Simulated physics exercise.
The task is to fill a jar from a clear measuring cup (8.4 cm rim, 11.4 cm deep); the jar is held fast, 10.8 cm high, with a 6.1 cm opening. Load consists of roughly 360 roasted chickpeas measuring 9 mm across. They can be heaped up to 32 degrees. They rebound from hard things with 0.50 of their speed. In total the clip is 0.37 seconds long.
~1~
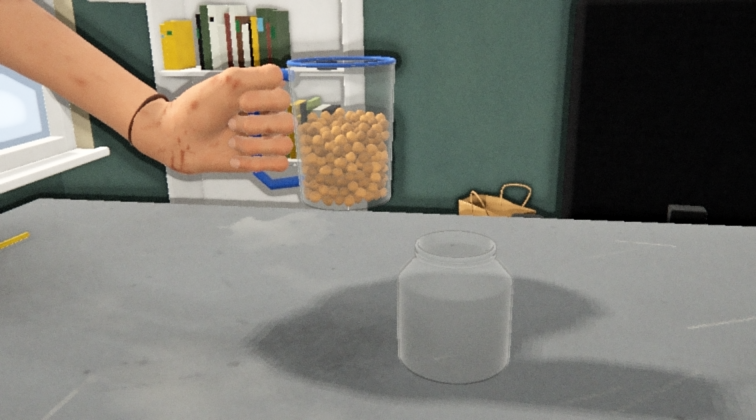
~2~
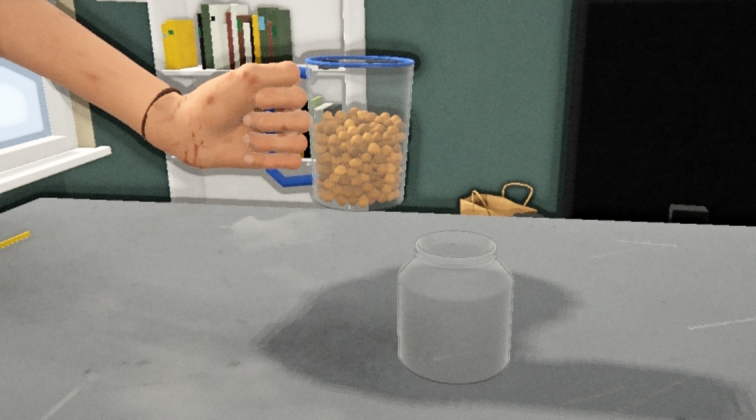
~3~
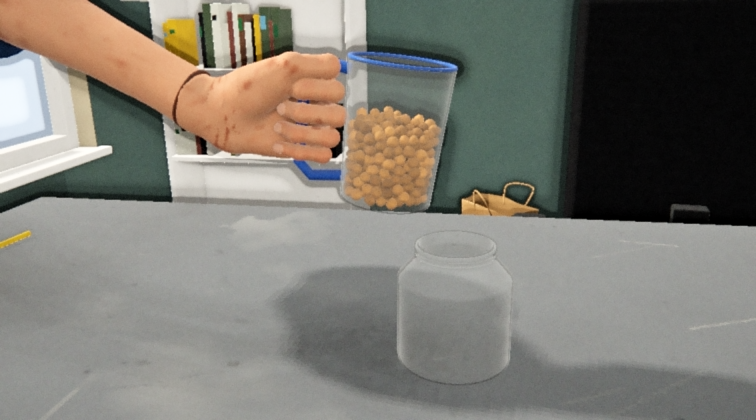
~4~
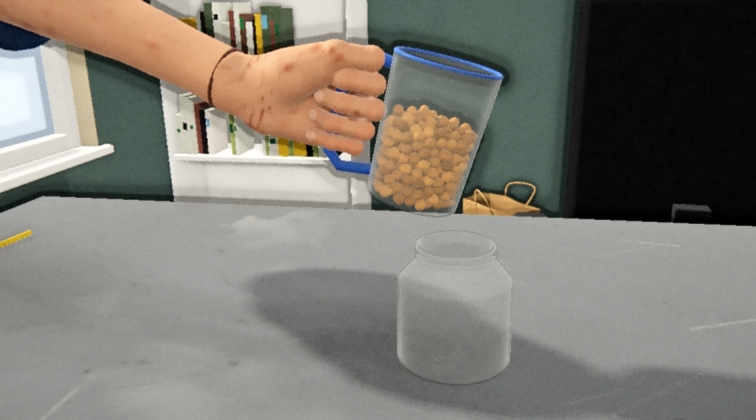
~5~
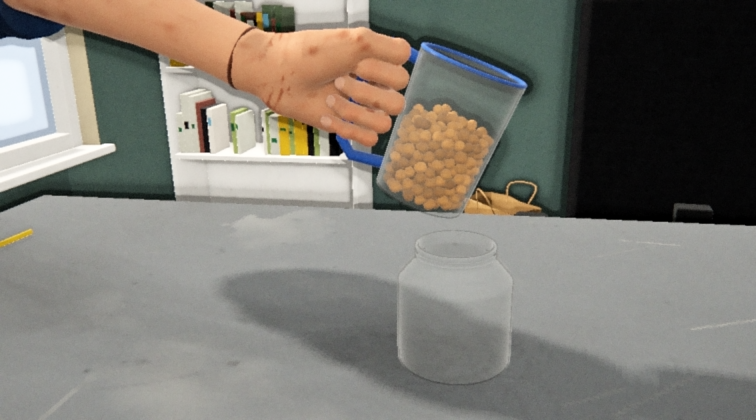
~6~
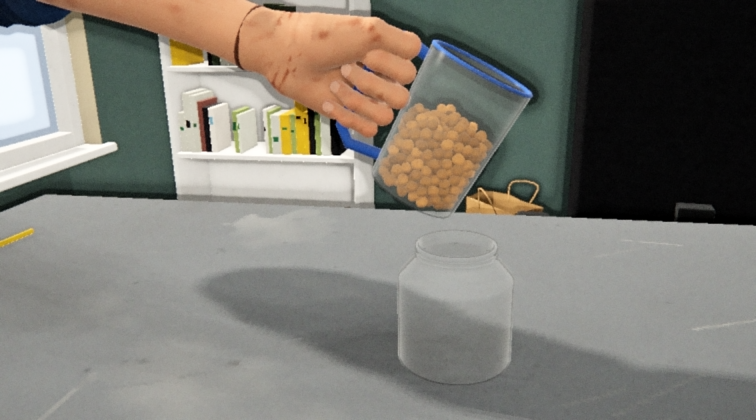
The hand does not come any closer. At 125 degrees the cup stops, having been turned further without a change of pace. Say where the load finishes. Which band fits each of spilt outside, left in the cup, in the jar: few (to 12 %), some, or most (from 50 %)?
Spilt: The larger part, still above: Very few, jar: Very few.
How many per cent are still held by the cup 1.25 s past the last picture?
About 10 percent of the load.
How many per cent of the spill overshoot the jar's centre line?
Roughly 100 percent of the spill.
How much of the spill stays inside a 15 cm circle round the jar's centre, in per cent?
Share: Some 60 percent.
Then, 0.49 s after the last picture, tilt 74 degrees; the cup holds 100 %, the jar 0 %.
Then, 0.82 s after the last picture, tilt 105 degrees; the cup holds 95 %, the jar 0 %.
Then, 1.25 s after the last picture, tilt 125 degrees; the cup holds 10 %, the jar 5 %.
In the end, spilt 95 %, still above 0 %, jar 5 %.
